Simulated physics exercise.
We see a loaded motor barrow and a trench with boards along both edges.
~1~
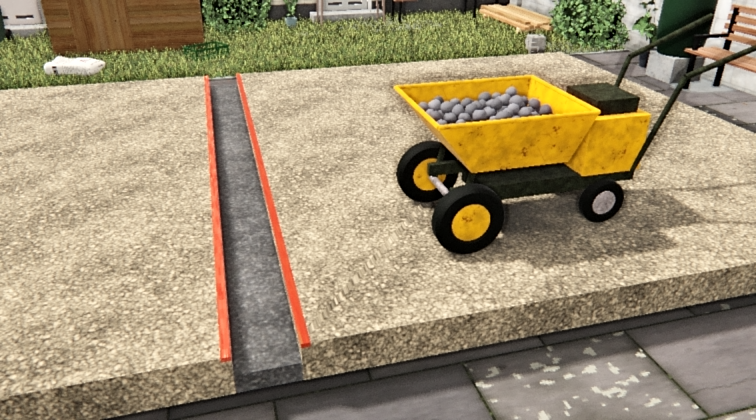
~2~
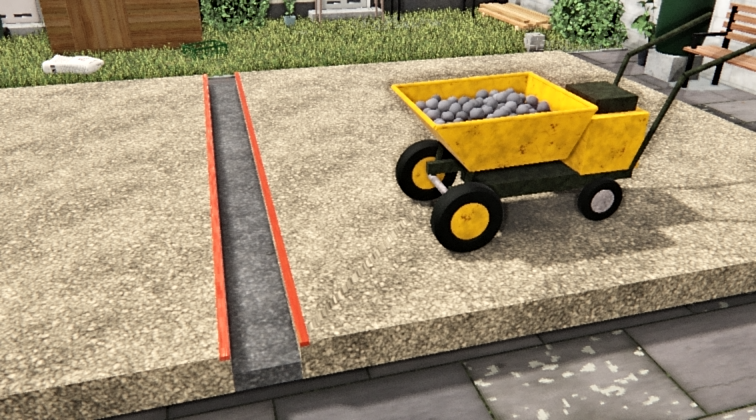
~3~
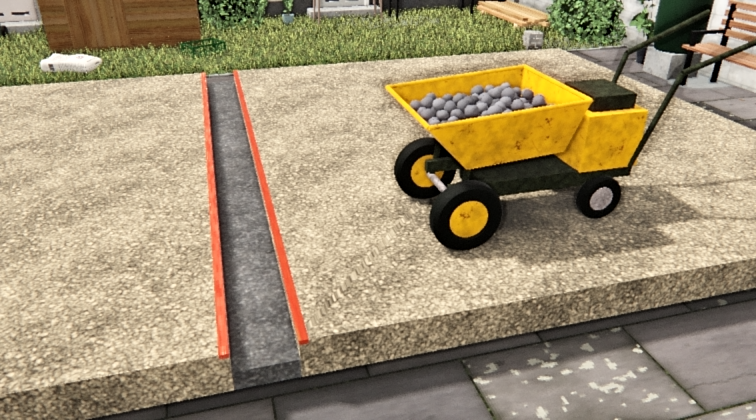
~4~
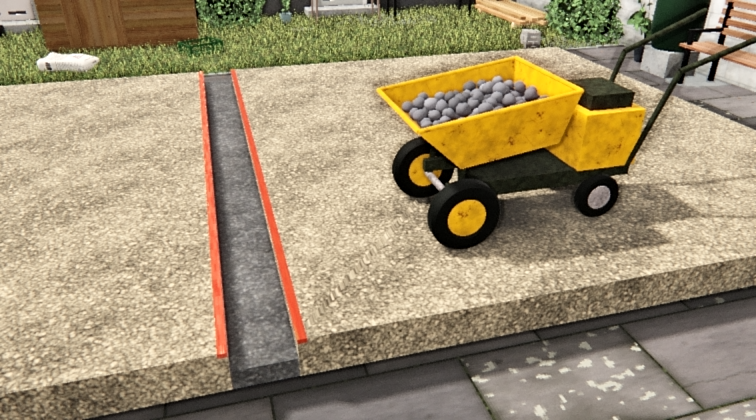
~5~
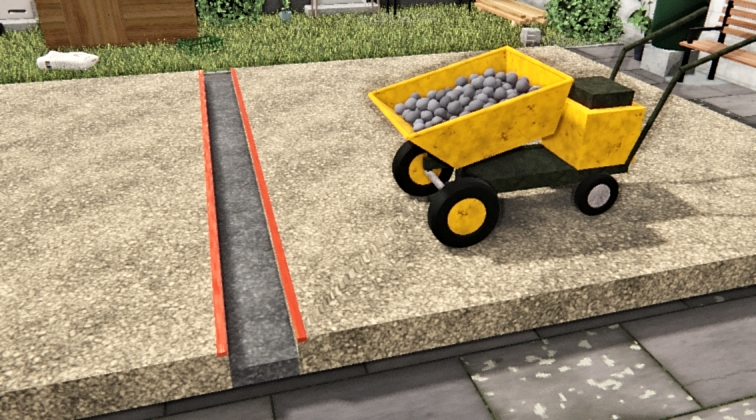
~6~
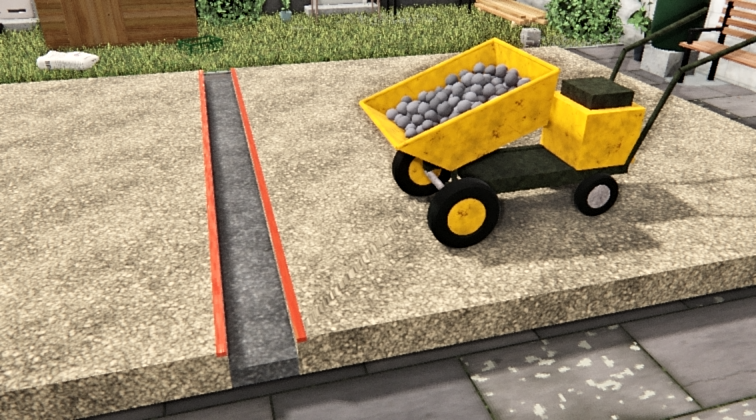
A yellow skip full of grey cobbles tilts slowly forward on a motor barrow, its left lip dipping and its rear rising while the wheels stay put. The barrow stands at the right of a raised, gravelly slab, seen from slightly above, with grass and paving around it. To the left, a narrow dark trench edged with orange-red boards lies still, as the view shifts very slightly.
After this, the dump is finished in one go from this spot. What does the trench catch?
The trench ends with only the smaller part of it.
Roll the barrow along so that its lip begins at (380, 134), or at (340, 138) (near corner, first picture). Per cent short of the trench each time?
First some 10, then 0 per cent.
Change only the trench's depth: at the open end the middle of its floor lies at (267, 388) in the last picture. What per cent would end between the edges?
Close to 20 per cent.
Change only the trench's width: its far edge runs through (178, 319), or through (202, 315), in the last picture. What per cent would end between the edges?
Near 20 % and 20 %.
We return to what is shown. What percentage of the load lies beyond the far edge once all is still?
About 0 per cent.
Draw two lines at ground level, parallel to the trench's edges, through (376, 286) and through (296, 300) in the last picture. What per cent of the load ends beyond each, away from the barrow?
In turn 80 and 30 in a hundred.
Soon, skip tipped steeply; all in the skip.
A while on, skip tipped right over; most in the skip; about a quarter short of the trench; a stray few falling.
Towards the end, skip tipped right over; about a quarter in the skip; about half short of the trench; about a quarter in or heaped over the trench; a stray few beyond it.
Finally, skip tipped right over; about a quarter in the skip; about half short of the trench; about a quarter in or heaped over the trench; a stray few beyond it.
